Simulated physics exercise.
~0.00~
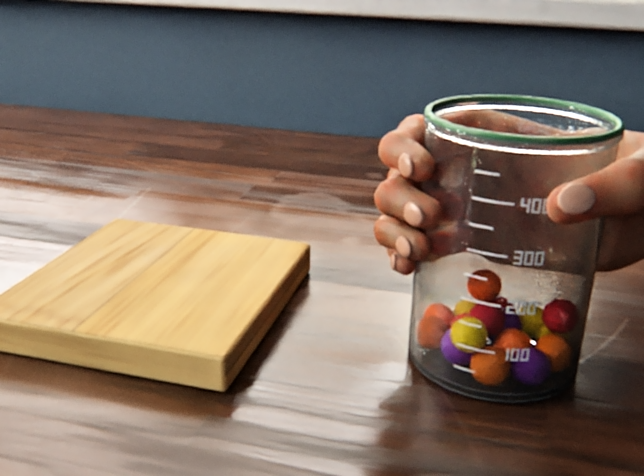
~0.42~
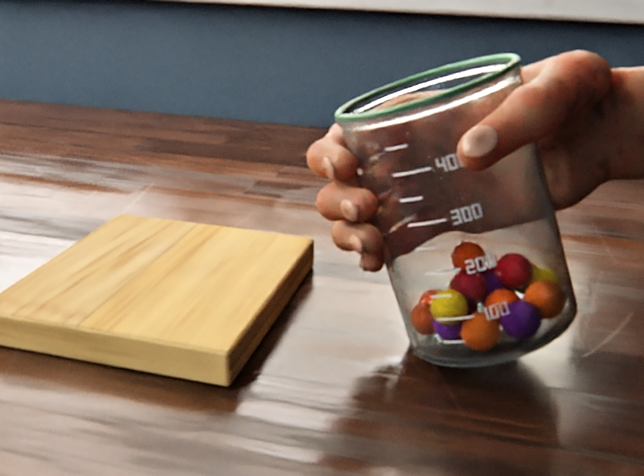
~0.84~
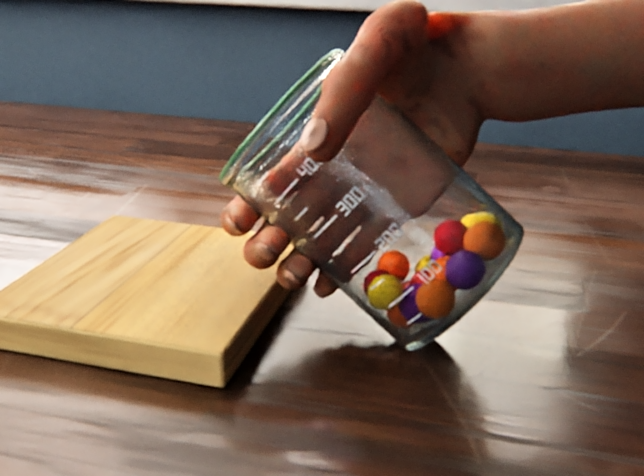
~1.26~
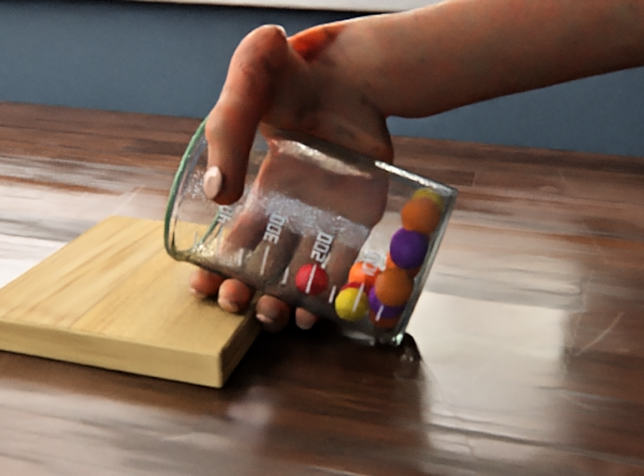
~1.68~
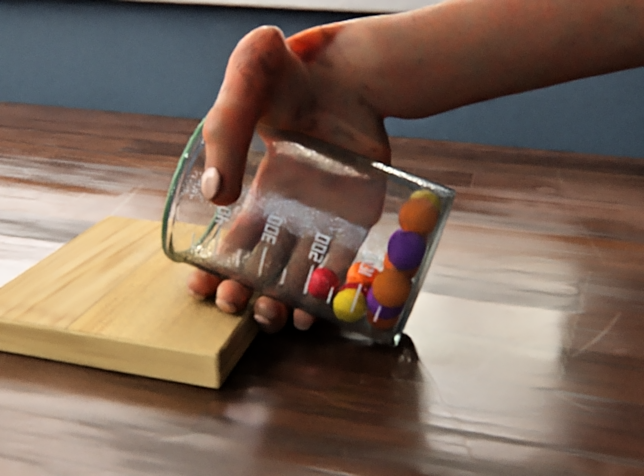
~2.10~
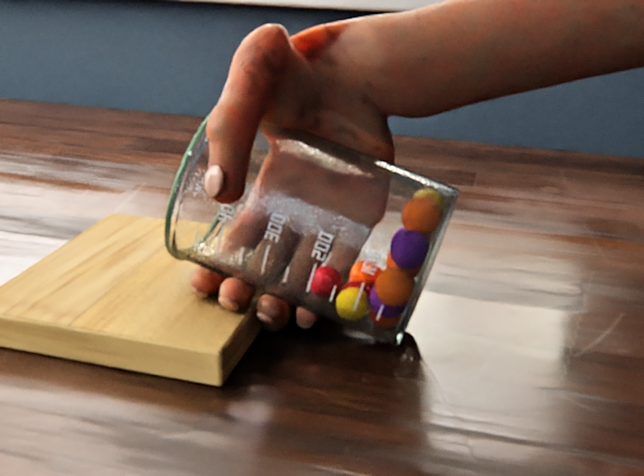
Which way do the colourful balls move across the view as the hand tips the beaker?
The balls move to the left as the beaker is tipped over, while staying inside it.
